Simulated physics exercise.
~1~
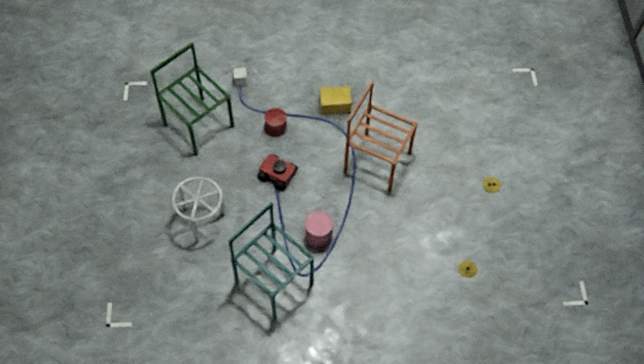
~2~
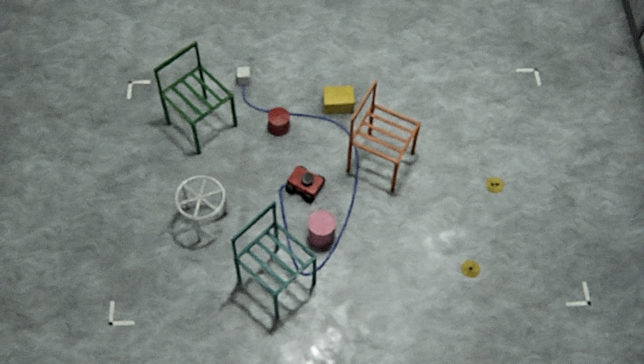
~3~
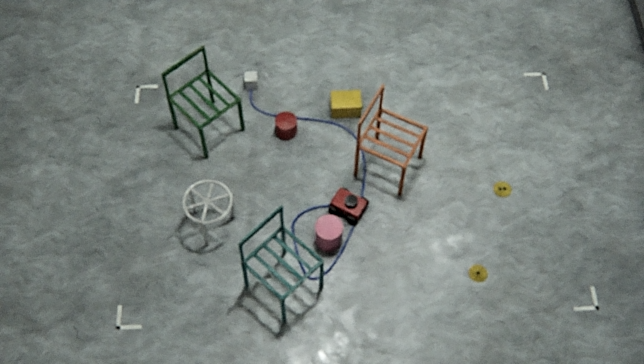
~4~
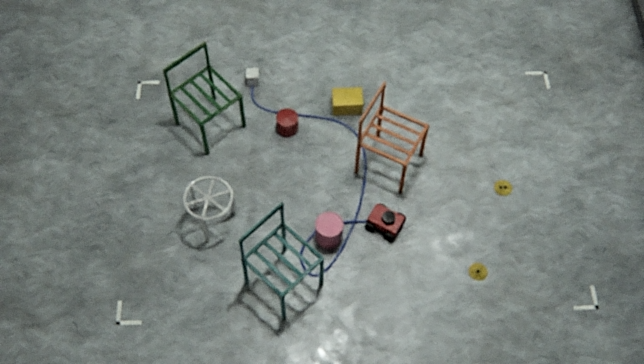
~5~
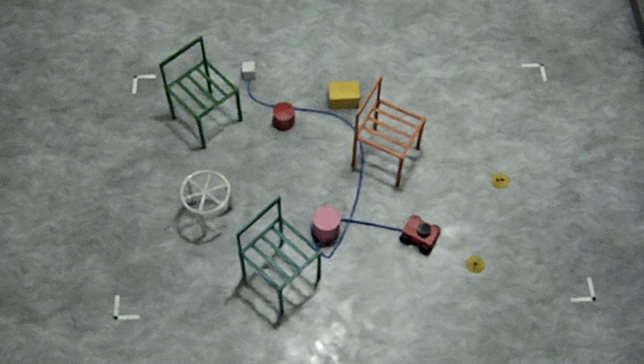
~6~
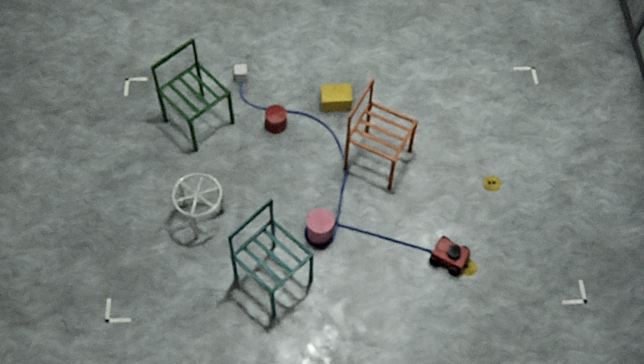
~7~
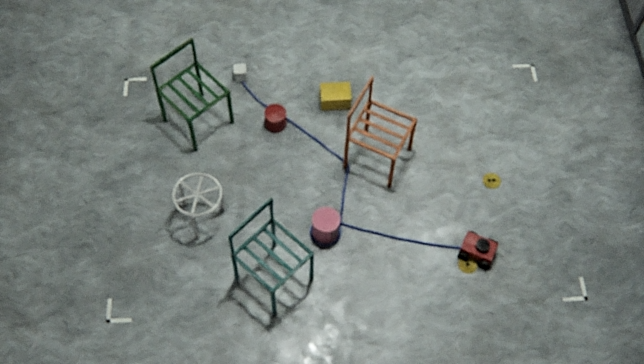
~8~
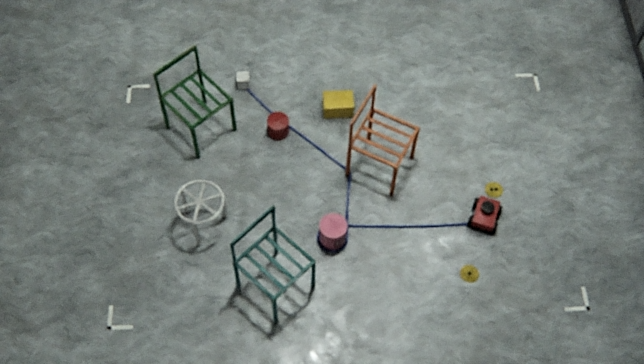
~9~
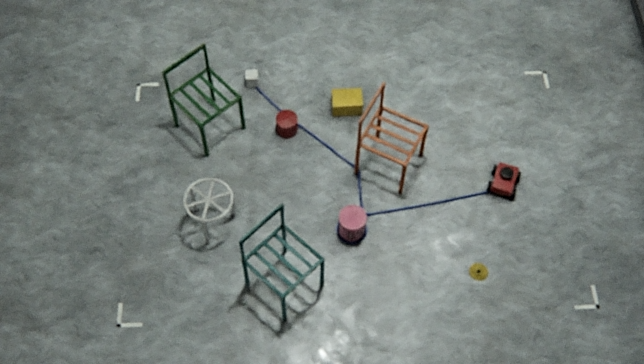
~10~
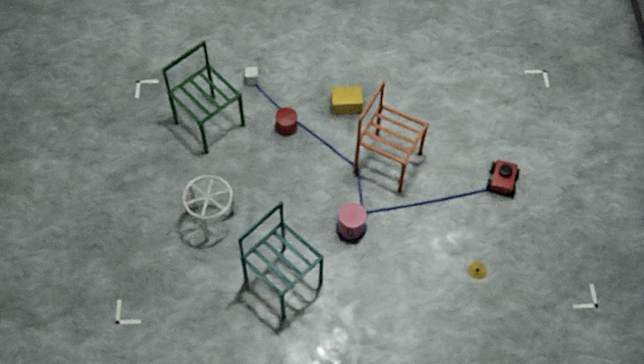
A grey, mottled floor with white corner marks is seen from high above, the view swaying slightly. A red cart trails a blue lead from a small pale block at upper left, among a green chair, a teal chair, an orange chair, a white stool, a red tub, a yellow crate and a pink bucket. The cart drives down and right, drawing out the loop of lead past the pink bucket to the lower yellow mark. It then turns up toward the other mark as the tightening lead drags the bucket a little right. Finally the cart stops on the upper mark, the lead bent around the bucket and the red tub still in place.
